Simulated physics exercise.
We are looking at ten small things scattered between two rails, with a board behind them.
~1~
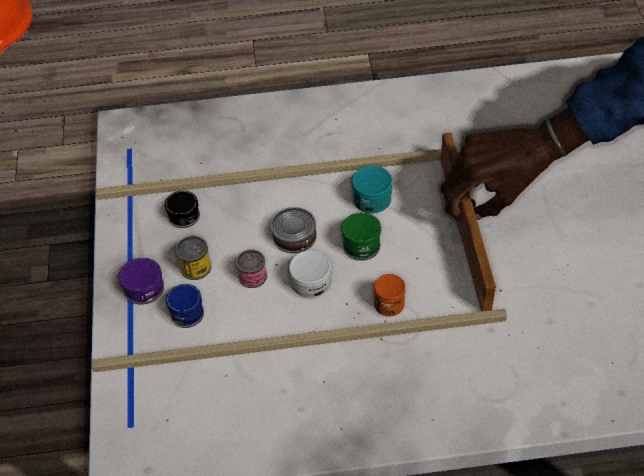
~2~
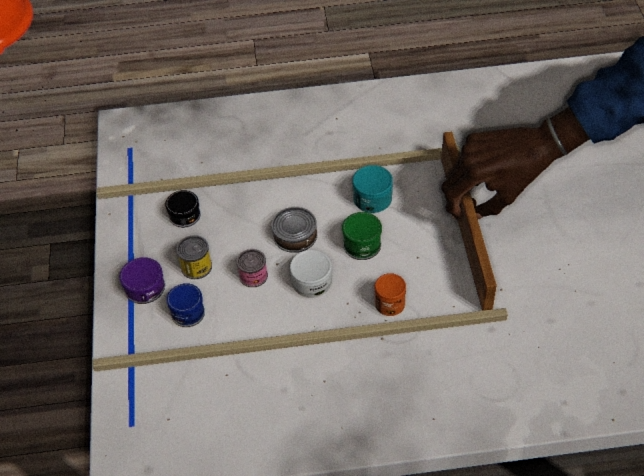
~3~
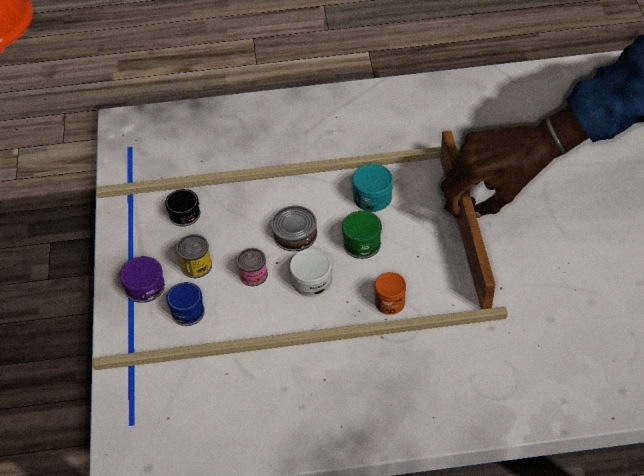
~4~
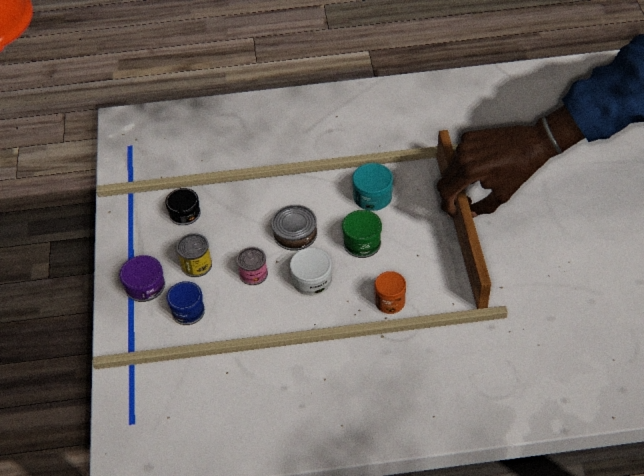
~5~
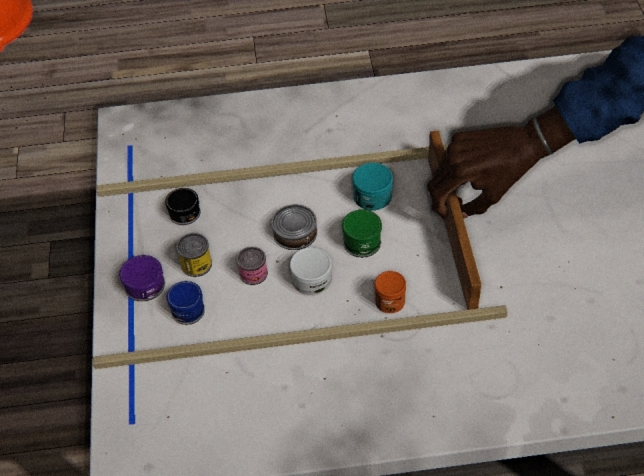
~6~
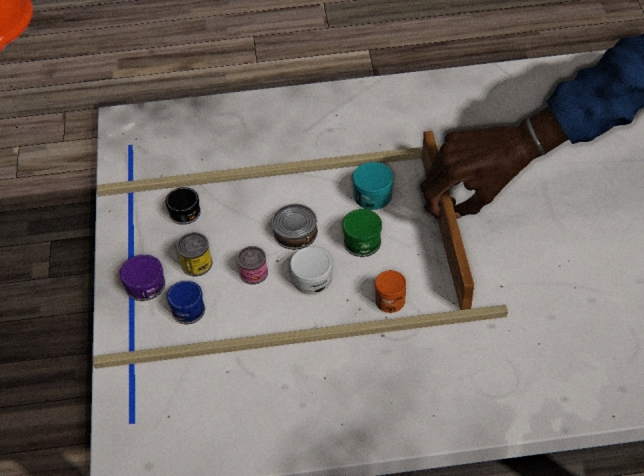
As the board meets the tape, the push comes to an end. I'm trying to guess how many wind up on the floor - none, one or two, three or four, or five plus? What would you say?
I would say five plus.
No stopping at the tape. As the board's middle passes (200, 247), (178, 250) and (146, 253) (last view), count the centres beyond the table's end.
Taking the places in turn, the counts are 0, 0 and 3.
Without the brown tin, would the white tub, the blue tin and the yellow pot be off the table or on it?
White tub still up, blue tin down, yellow pot down.
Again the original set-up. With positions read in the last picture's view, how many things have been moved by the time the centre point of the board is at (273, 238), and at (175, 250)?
First position 6; second position 10.
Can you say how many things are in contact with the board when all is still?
Looks like 4 of them, all told.
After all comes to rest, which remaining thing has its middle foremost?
Brown tin.
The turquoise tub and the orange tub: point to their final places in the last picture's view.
One is at about (109, 204), the other at about (114, 337).
A little later, none off yet; purple tin at rest near (143, 278); blue tin at rest near (186, 302); black pot at rest near (183, 206).
Next, none off yet; purple tin shifted about its own width near (108, 290); blue tin shifted well along near (133, 324); black pot shifted well along near (126, 199).
When it is over, the number that fall off is five or more; down, pink tin, yellow pot, black pot, blue tin and purple tin.
